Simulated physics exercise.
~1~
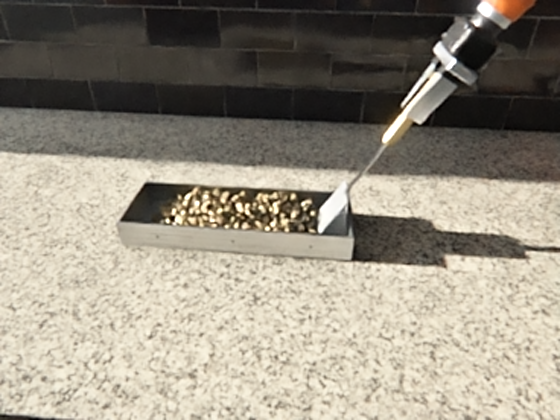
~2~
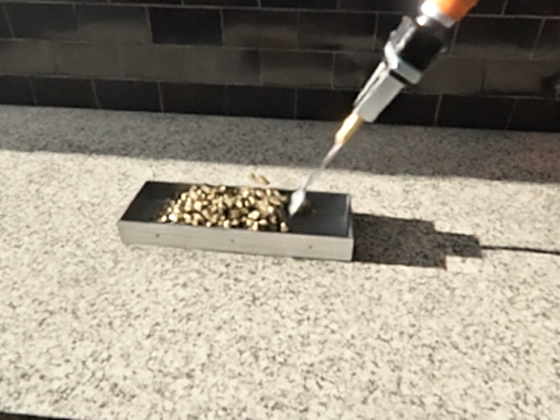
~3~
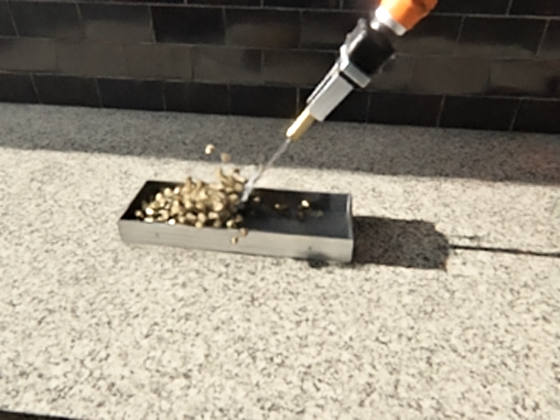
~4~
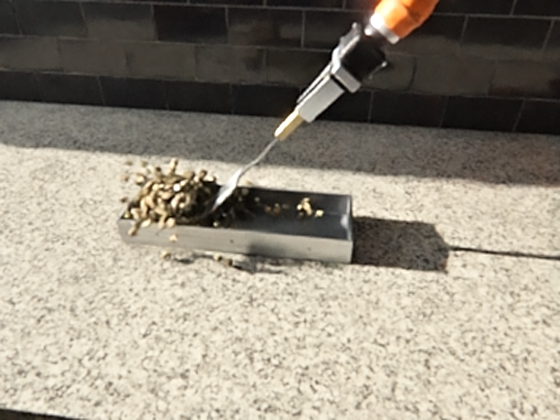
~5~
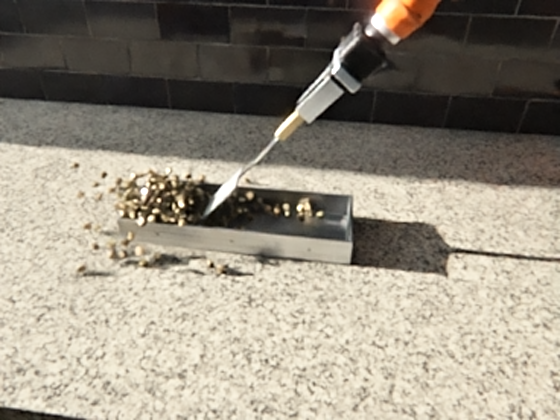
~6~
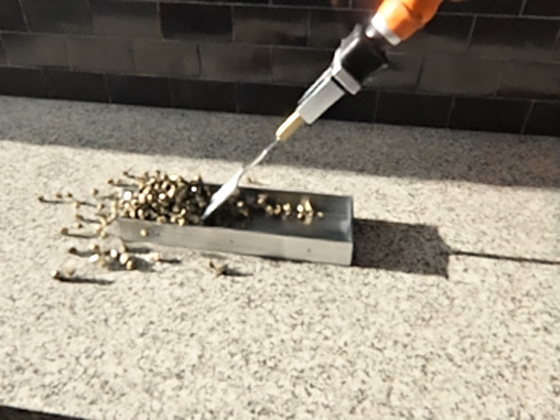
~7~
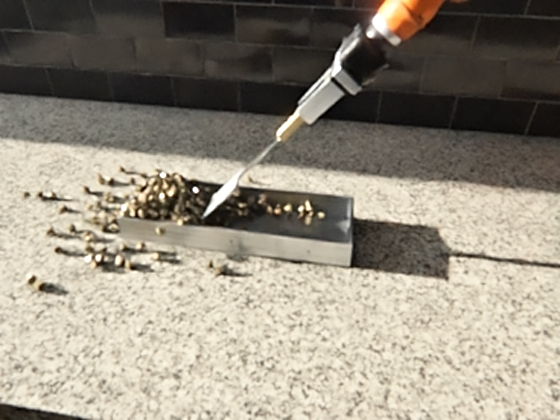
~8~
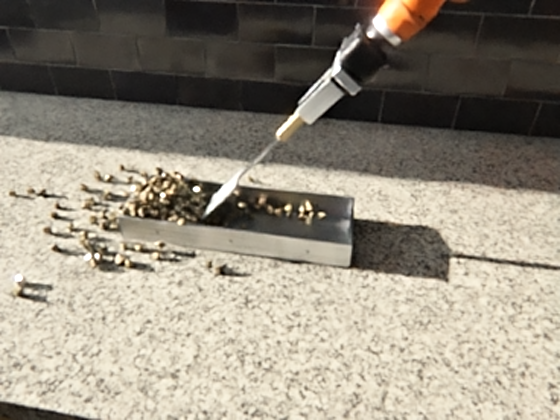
A robotic arm with an orange section and a black-and-silver joint holds a spatula in a long grey metal tray heaped with small brassy pebbles. The tray sits on a speckled pale countertop before dark brick-like tiles, seen from slightly above, with sunlight casting shadows to the right. Starting at the tray's right end, the blade sweeps left, bunching the pebbles into a steeper pile as a few fly up. It then tilts slightly and halts, while pebbles spill over the left end and front edge. Finally, scattered pieces lie on the counter, but most remain heaped in the tray's left half.
